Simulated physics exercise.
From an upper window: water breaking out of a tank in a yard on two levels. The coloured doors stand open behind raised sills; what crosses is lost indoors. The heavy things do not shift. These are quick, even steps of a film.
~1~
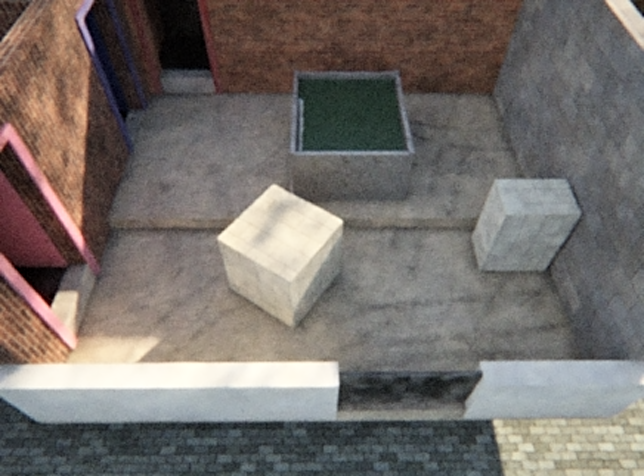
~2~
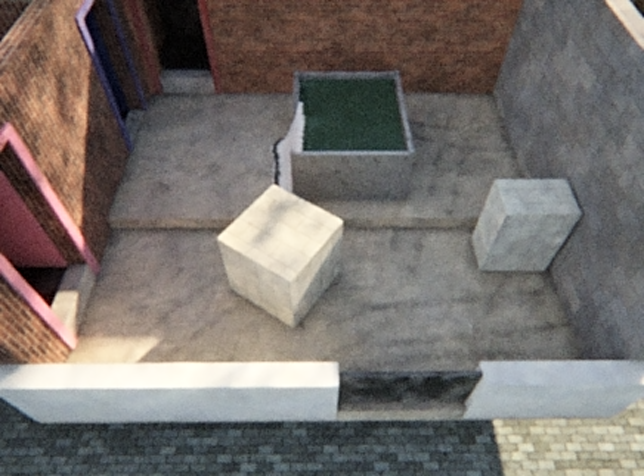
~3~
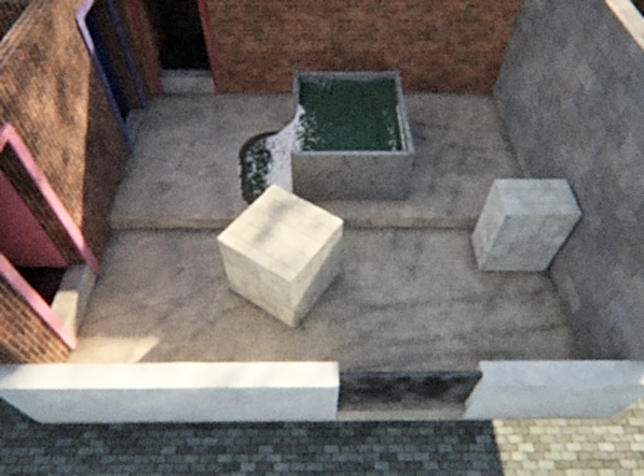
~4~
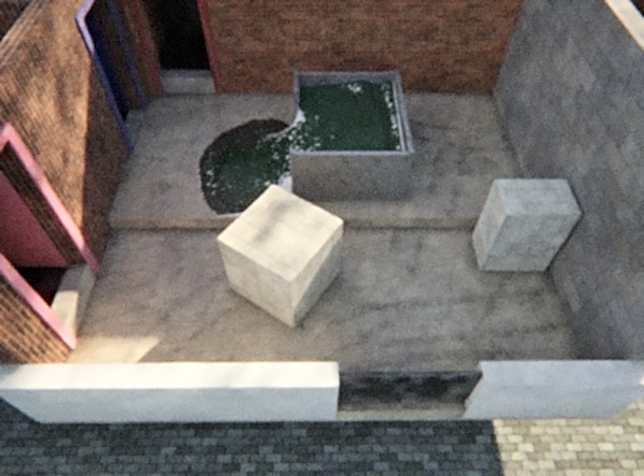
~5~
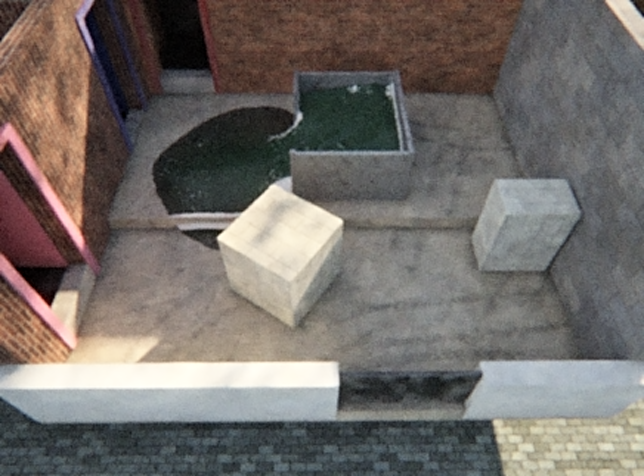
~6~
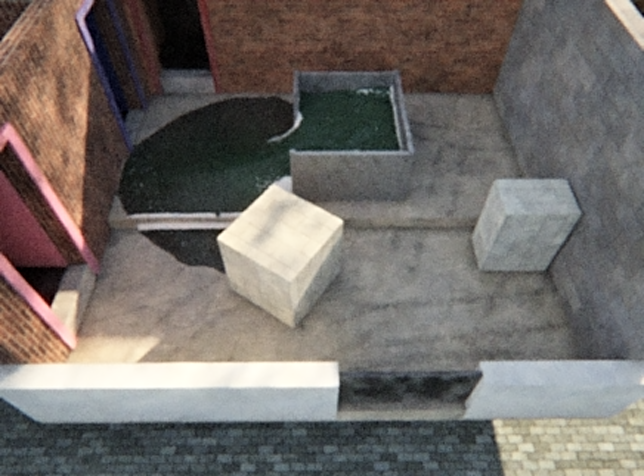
In a brick-walled yard on two levels, dark green water pours from the left side of a raised open tank, spreads left across the upper paving, then runs over the step onto the lower level behind a pale block.
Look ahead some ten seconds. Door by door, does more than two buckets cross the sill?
The red door admits no more than that; the pink door admits no more than that; the blue door lets in a lot.
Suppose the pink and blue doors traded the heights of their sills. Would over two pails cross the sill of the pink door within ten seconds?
One by one: The pink door is over.
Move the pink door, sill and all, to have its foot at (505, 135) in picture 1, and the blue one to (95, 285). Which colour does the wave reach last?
The door marked pink.
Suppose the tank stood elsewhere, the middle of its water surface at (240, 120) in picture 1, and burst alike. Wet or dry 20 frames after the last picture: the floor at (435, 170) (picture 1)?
There: Not flooded.
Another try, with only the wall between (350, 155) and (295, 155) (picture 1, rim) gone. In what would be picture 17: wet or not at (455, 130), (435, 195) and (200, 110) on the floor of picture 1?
In that order: Not flooded, clear, clear.
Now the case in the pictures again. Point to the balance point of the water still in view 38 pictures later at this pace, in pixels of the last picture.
Around (279, 232).
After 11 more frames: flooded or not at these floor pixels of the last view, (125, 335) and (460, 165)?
In turn: Wet, no water.
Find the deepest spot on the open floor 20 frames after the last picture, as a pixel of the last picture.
Close to (59, 391).
A moment on, water covers 35 % of the floor; the red door wet at the sill, nothing in, the pink door wet at the sill, nothing in, the blue door over two buckets in.
Next, water covers 40 % of the floor; the red door wet at the sill, nothing in, the pink door wet at the sill, nothing in, the blue door far over two buckets in.
Then, water covers 55 % of the floor; the red door wet at the sill, nothing in, the pink door wet at the sill, nothing in, the blue door far over two buckets in.
Later, water covers 75 % of the floor; the red door wet at the sill, nothing in, the pink door wet at the sill, nothing in, the blue door far over two buckets in.
In the end, water covers 90 % of the floor; the red door wet at the sill, nothing in, the pink door wet at the sill, nothing in, the blue door far over two buckets in.
